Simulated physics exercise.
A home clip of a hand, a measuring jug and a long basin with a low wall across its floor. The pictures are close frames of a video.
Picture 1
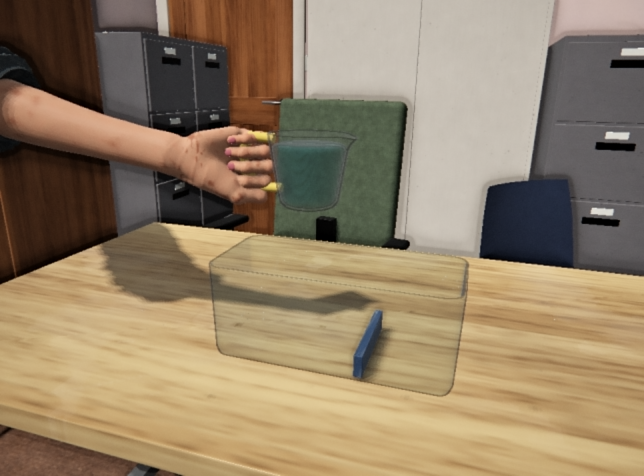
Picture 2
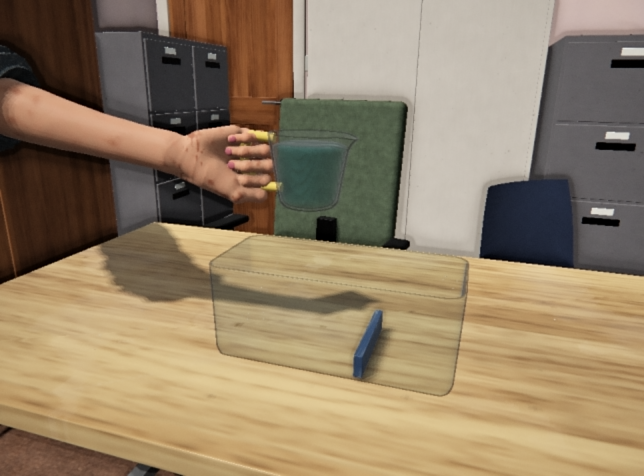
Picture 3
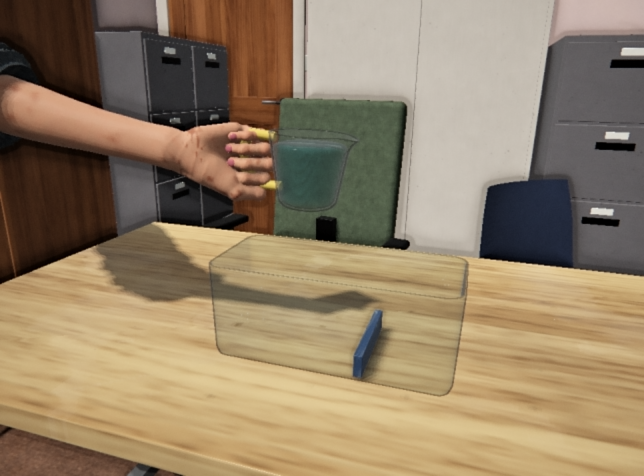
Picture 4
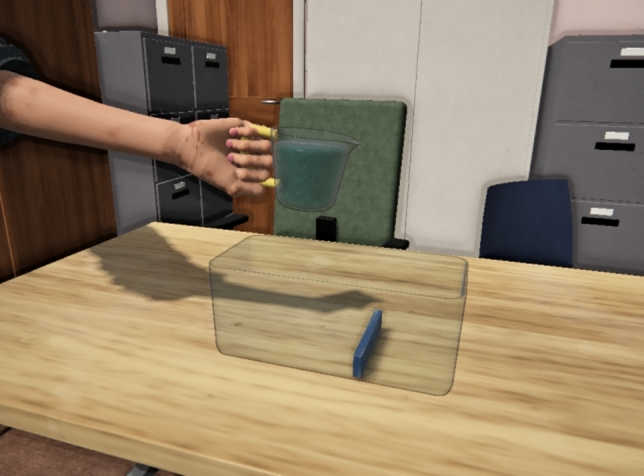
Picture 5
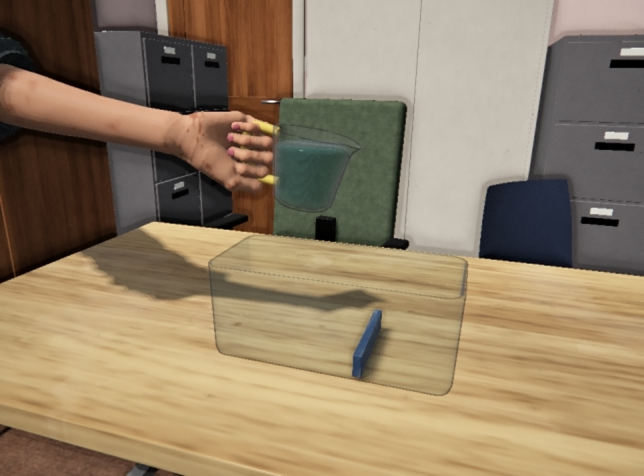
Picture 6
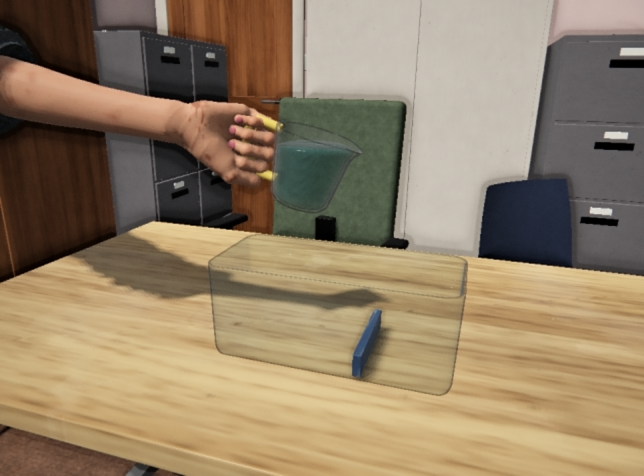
A hand reaching in from the left holds a clear measuring jug of teal liquid above a pale wooden table, seen from slightly above by a still camera. Below it sits a long transparent basin with a low blue wall across its floor, before a green chair, a dark blue chair and grey filing cabinets. The hand gradually tilts the jug slightly to the right.
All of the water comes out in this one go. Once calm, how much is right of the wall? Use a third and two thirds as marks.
It comes to more than two thirds.
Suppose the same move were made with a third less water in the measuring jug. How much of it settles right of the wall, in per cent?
Close to 75 per cent.
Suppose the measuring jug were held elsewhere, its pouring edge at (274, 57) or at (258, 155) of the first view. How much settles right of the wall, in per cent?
The first gives 15 %, the second 15 %.
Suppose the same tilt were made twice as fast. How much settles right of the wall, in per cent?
Some 50 per cent.
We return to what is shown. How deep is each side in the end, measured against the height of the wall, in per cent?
The left part 10 per cent, the right part 70.
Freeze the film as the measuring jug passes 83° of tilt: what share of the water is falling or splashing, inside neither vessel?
About 25 per cent.
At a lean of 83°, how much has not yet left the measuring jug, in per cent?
Close to 55 per cent.
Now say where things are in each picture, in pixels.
In the first picture, it leans 0°; its right rim is at (358, 138); the water meets the walls at (277, 143) and (347, 147); the long basin's rim runs from (231, 250) to (467, 279); the wall's top is at (370, 332).
In the second picture, it leans 1°; its right rim is at (358, 138); the water meets the walls at (277, 143) and (348, 147).
In the third picture, it leans 3°; its right rim is at (359, 140); the water meets the walls at (278, 142) and (349, 148).
In the fourth picture, it leans 6°; its right rim is at (360, 143); the water meets the walls at (279, 142) and (349, 149).
In the fifth picture, it leans 10°; its right rim is at (362, 147); the water meets the walls at (280, 142) and (352, 149).
In the sixth picture, it leans 16°; its right rim is at (363, 152); the water meets the walls at (281, 143) and (357, 150).
A moment on, the tilt is 83° and 54 per cent is still to pour, 0 is left of the wall and 19 right of it.
Next, the tilt is 118° and 2 per cent is still to pour, 14 is left of the wall and 79 right of it.
Then the tilt is 121° and 0 per cent is still to pour, 20 is left of the wall and 80 right of it.
Later the tilt is 121° and 0 per cent is still to pour, 20 is left of the wall and 79 right of it.
Finally, 20 per cent lies left of the wall, 80 right of it and 1 outside.
